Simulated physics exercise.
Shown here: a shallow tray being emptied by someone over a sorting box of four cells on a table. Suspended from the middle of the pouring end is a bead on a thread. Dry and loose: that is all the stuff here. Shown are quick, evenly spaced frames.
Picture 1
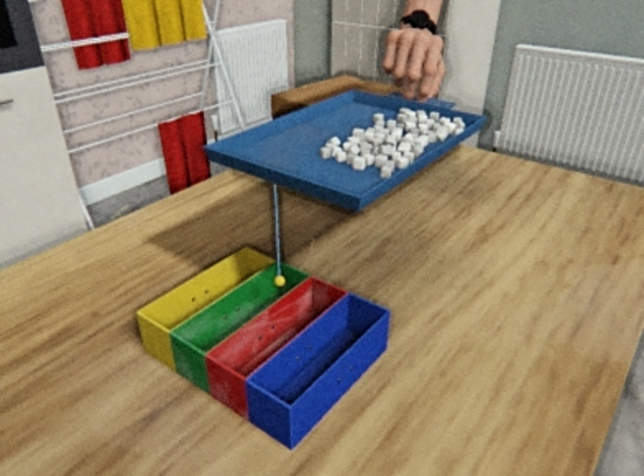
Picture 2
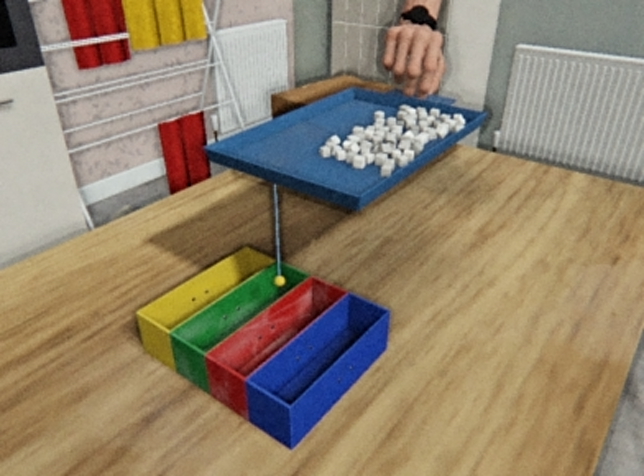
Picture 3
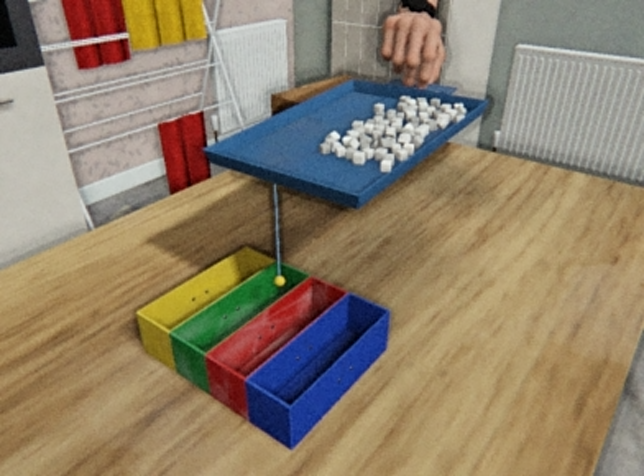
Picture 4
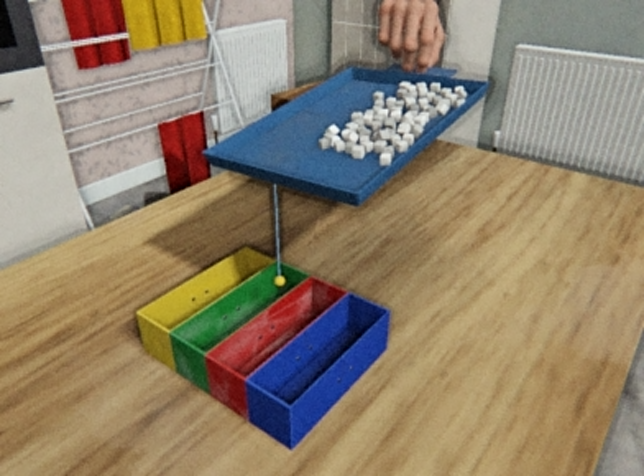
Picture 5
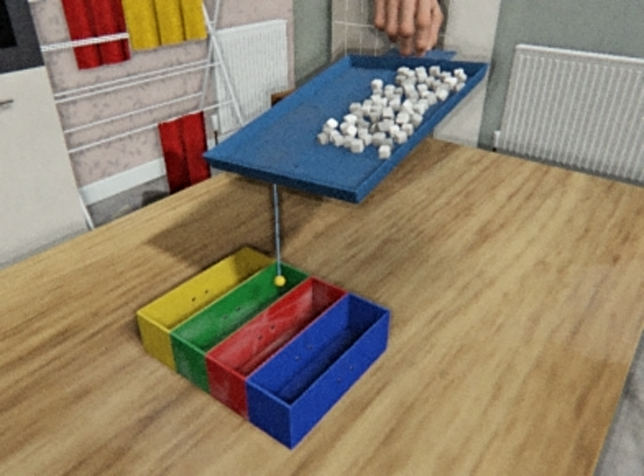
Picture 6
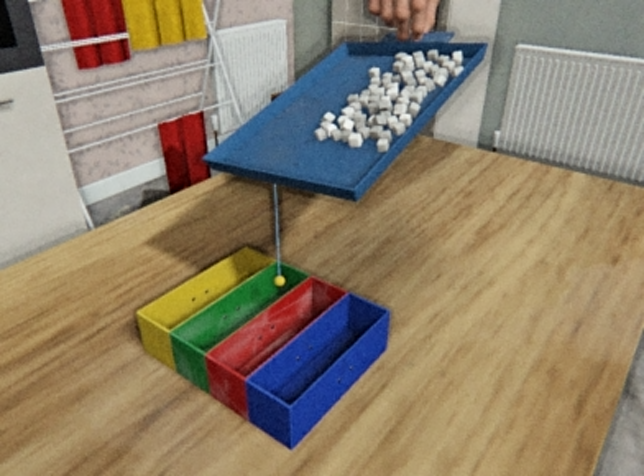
At first, a blue tray of white cubes sits nearly level above a box with yellow, green, red and blue cells, a yellow bead hanging from its near end. A hand lowers to the far end and grips it, then raises it, steepening the tray while the cubes stay bunched toward the far side.
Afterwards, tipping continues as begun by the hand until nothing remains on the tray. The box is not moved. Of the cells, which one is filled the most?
The yellow cell is filled the most.
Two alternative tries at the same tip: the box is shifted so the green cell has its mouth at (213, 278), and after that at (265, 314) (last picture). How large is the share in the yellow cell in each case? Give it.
That makes 20 per cent, followed by 30 per cent.
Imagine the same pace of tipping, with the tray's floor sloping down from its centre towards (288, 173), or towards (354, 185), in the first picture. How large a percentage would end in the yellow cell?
The first comes to 20 %, while the second comes to 0 %.
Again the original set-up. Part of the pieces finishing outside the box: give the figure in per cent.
Close to 30 %, give or take.
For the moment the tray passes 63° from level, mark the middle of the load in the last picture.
The load is centred about (243, 163).
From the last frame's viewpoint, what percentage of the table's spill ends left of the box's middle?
That's roughly 100 per cent of the pieces.
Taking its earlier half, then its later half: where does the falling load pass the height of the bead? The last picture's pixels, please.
First close to (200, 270), next close to (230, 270).
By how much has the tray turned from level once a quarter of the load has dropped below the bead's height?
Near 70 degrees.
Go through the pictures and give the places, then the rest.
Corners of the pouring end (210, 146) and (358, 194), level; middle of the load (396, 137), sugar cubes; bead on its thread (279, 281); yellow cell (156, 338); green cell (190, 360); red cell (227, 384); blue cell (269, 411), in the first picture.
Corners of the pouring end (210, 147) and (358, 194), level; middle of the load (396, 135), in the second picture.
Corners of the pouring end (209, 148) and (357, 192), tipped barely, lowest at the left corner; middle of the load (396, 128), in the third picture.
Corners of the pouring end (208, 151) and (356, 190), tipped a little, lowest at the left corner; middle of the load (396, 117), in the fourth picture.
Corners of the pouring end (208, 154) and (354, 188), tipped a little, lowest at the left corner; middle of the load (395, 106), in the fifth picture.
Corners of the pouring end (208, 157) and (353, 186), tipped clearly, lowest at the left corner; middle of the load (393, 95); yellow cell (156, 338); green cell (190, 360); red cell (227, 384); blue cell (269, 411), in the sixth picture.
Just after the last frame, tray tipped steeply; the larger part on the tray; just a few in the green cell; roughly a quarter falling or outside the box.
A moment on, tray tipped past a quarter turn; roughly a third on the tray; roughly a quarter in the yellow cell; about a tenth in the green cell; just a few in the red cell; roughly a third falling or outside the box.
Further on, tray tipped past a quarter turn; roughly half in the yellow cell; roughly a quarter in the green cell; just a few in the red cell; just a few in the blue cell; roughly a third falling or outside the box.
When it is over, tray tipped past a quarter turn; roughly half in the yellow cell; roughly a quarter in the green cell; just a few in the red cell; just a few in the blue cell; roughly a third outside the box.
